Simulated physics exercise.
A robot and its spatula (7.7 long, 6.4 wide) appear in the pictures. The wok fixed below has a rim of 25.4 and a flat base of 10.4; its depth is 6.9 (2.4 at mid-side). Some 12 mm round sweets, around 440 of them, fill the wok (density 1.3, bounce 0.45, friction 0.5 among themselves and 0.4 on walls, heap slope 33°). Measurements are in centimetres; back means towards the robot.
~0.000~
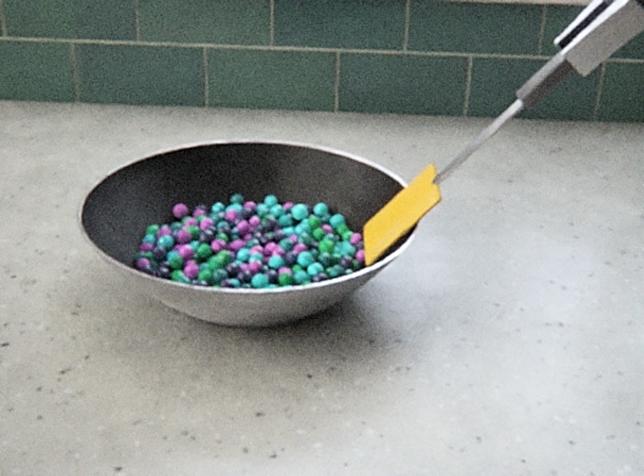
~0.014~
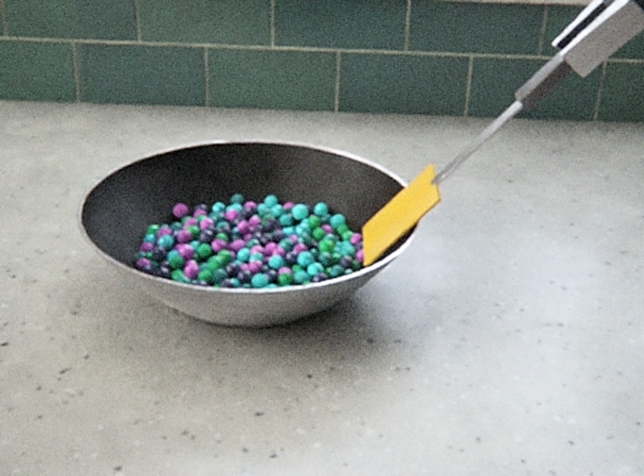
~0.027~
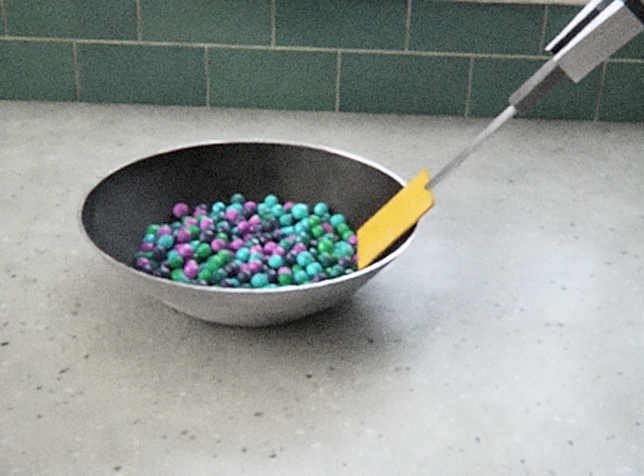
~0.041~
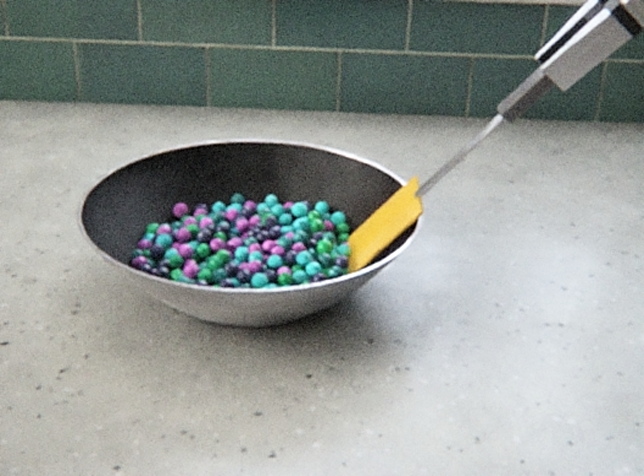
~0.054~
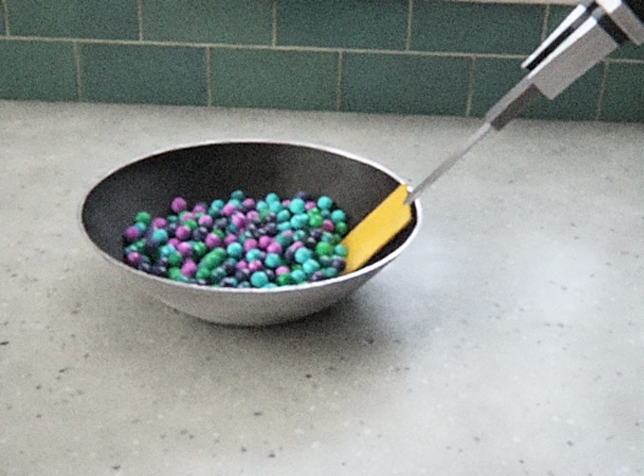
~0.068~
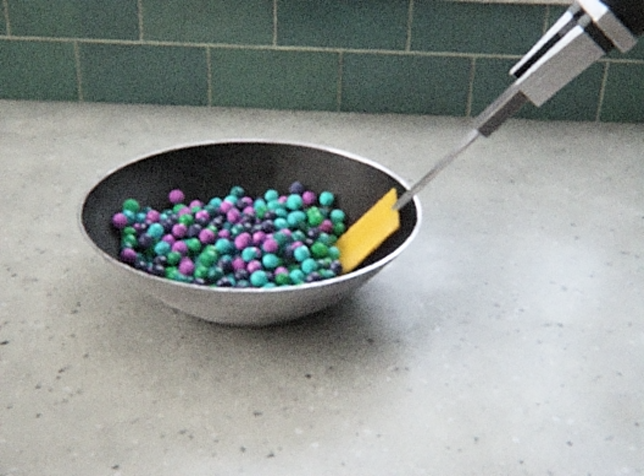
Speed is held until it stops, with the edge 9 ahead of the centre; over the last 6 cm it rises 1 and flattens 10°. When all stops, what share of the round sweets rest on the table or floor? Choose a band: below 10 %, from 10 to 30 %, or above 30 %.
That share falls between 10 and 30 %.
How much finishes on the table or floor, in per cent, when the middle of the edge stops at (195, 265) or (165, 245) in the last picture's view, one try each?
Try 1: Approx. 0 %; try 2: Approx. 5 %.
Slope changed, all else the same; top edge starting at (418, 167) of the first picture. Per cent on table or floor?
Some 25 per cent.
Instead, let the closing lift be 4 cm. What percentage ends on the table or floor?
You'd expect near 25 percent of it there.
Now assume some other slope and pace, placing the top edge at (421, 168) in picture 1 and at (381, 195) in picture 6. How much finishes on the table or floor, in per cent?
Around 25 per cent finishes there.
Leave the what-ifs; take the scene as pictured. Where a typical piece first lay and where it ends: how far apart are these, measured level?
About 5 cm.
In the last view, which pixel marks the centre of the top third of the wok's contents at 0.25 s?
Centre: Roughly (153, 213) in the last picture.
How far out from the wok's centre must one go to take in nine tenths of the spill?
Roughly 35 cm.
By 0.16 s, sloping 49°, highest piece 8 above the table; 442 in the wok, 3 on the blade or in flight.
By 0.25 s, sloping 46°, highest piece 8 above the table; 442 in the wok, 3 on the table or floor.
By 0.50 s, sloping 39°, highest piece 8 above the table; 353 in the wok, 68 on the table or floor, 24 on the blade or in flight.
By 1.55 s, sloping 39°, highest piece 7 above the table; 351 in the wok, 94 on the table or floor.
Final count, 351 in the wok, 94 on the table or floor. That is 21 % on the table or floor.
